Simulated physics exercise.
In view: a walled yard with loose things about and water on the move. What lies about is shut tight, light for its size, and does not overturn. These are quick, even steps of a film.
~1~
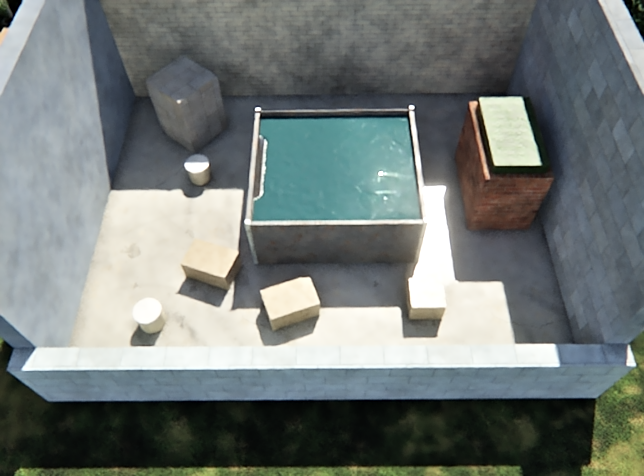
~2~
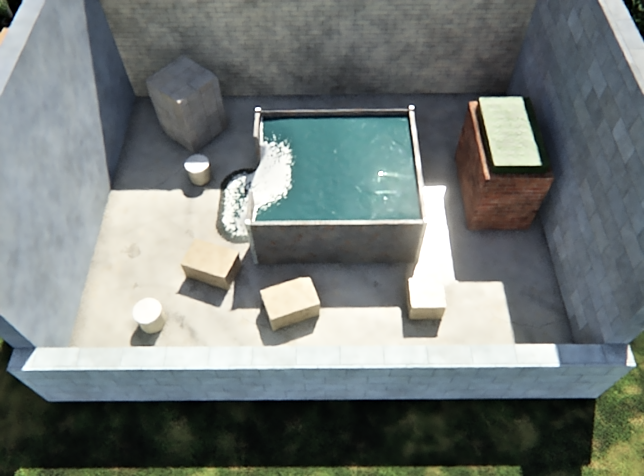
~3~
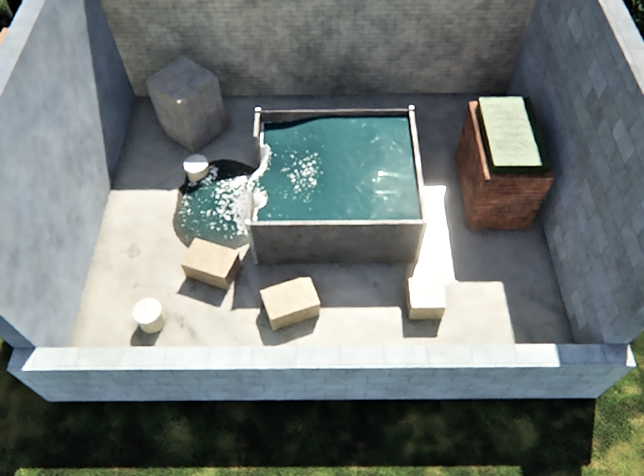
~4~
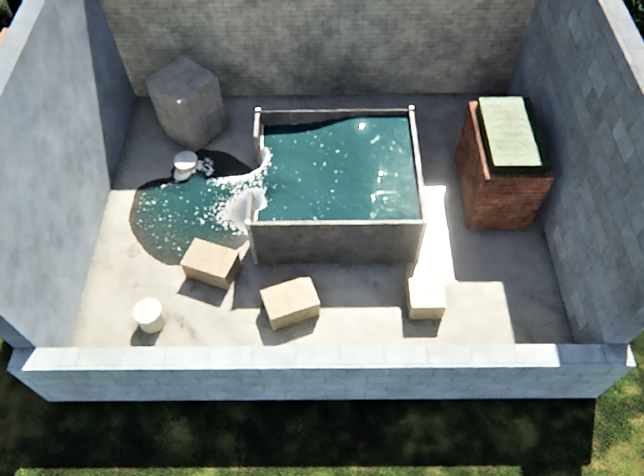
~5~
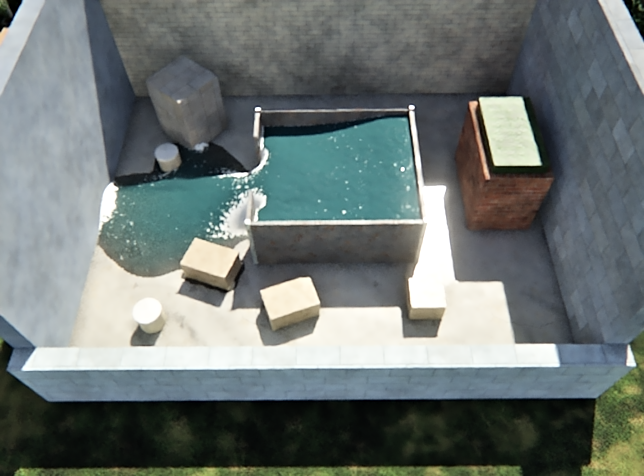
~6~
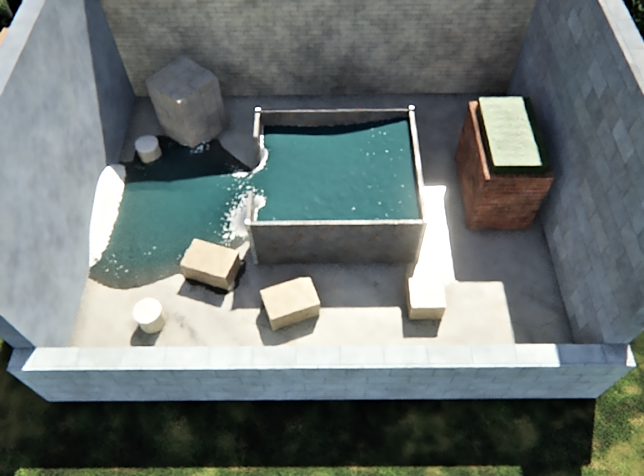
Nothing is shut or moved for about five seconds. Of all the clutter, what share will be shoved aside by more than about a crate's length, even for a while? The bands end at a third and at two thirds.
That comes to two thirds or above.
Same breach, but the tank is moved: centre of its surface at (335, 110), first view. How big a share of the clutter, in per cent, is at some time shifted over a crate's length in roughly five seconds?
I make it 80 per cent.
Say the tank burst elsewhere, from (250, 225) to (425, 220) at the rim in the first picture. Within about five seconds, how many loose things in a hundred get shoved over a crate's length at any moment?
About 100 per cent.
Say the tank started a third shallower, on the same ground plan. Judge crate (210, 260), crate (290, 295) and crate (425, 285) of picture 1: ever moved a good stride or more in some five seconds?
One after the other: Under that, swept aside, short of that.
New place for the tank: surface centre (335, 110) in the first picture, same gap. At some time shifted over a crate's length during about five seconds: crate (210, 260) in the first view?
Answer: Not that far.
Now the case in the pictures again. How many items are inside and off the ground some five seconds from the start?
4 of them.
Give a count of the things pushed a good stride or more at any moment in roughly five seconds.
That makes 4.
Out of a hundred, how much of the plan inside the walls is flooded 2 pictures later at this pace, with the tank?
Roughly 35 per cent.
A moment on, 1 of 5 are well off their spots; 1 afloat.
Next, 1 of 5 are well off their spots; 2 afloat.
Later, 3 of 5 are well off their spots; 3 afloat.
In the end, 4 of 5 are well off their spots, and 4 have been at some point; 4 afloat.
